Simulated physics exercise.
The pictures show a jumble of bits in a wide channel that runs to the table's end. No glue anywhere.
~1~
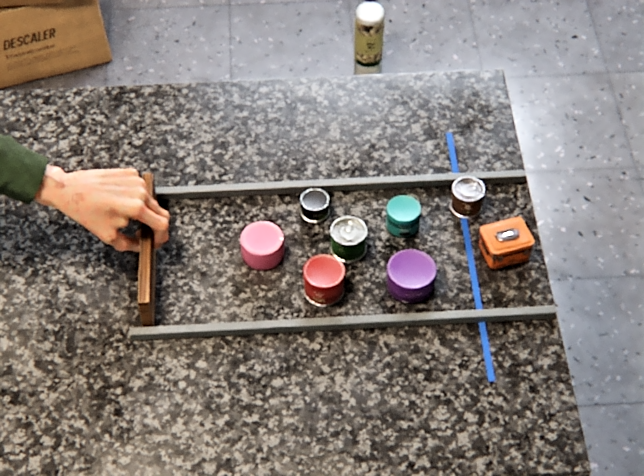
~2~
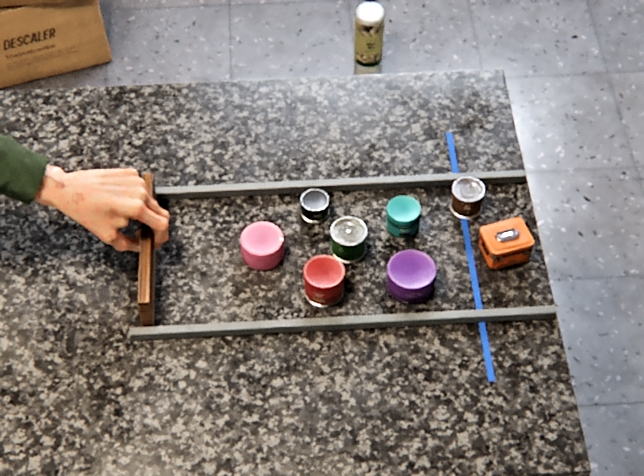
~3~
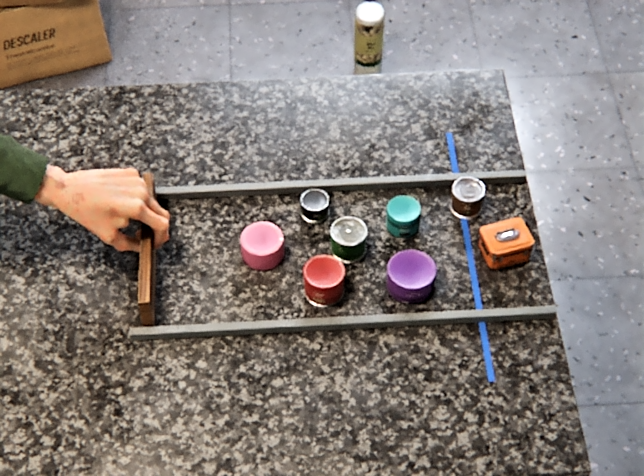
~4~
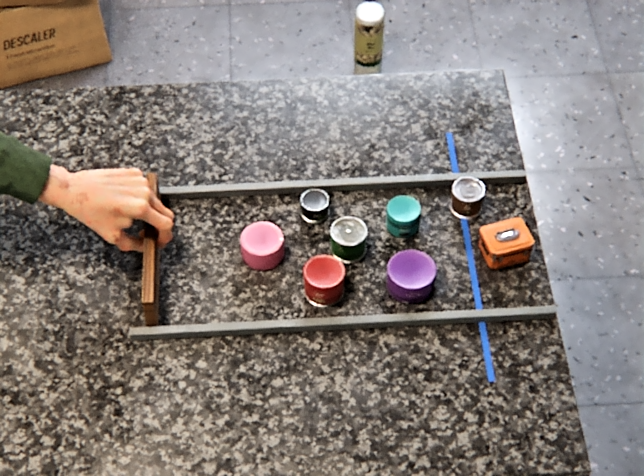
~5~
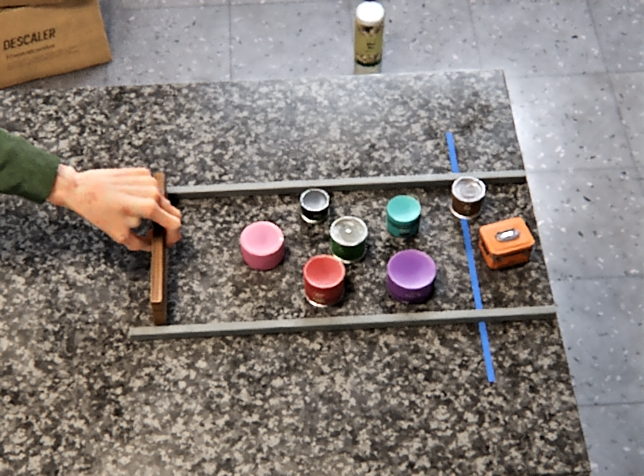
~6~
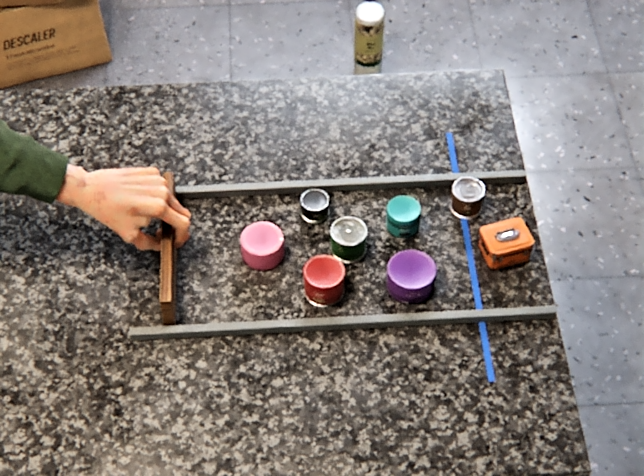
A hand slides a wooden board slightly right along the channel toward the unmoving containers.
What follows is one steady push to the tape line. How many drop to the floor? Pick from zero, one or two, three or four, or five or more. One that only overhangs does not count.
Here the number that fall off is one or two.
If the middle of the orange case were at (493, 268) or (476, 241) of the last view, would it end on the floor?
In that order, it comes down; goes over.
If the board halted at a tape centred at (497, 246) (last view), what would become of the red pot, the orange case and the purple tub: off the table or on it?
The red pot survives; the orange case drops off; the purple tub comes down.
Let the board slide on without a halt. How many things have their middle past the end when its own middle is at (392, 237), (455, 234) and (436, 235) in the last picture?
It would be 0, 1 and 0.
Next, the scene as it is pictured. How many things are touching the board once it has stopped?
That makes 4.
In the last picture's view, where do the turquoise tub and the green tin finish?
First (481, 212), then (530, 241).
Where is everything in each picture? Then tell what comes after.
Orange case (506, 244); brown tin (467, 198); purple tub (411, 277); board (148, 249); tape (469, 247), in the first frame.
Brown tin (467, 198); green tin (349, 240), in the second frame.
Purple tub (411, 277); red pot (324, 281), in the third frame.
Orange case (506, 244); board (152, 249), in the fourth frame.
Brown tin (467, 198); pink lid (262, 246), in the fifth frame.
Orange case (506, 244); brown tin (467, 198); purple tub (411, 277); board (169, 248); tape (469, 247), in the sixth frame.
A little later, none off yet; orange case at rest near (506, 244); brown tin at rest near (467, 198); purple tub at rest near (411, 277).
When it is over, the number that fall off is one or two; down, orange case.
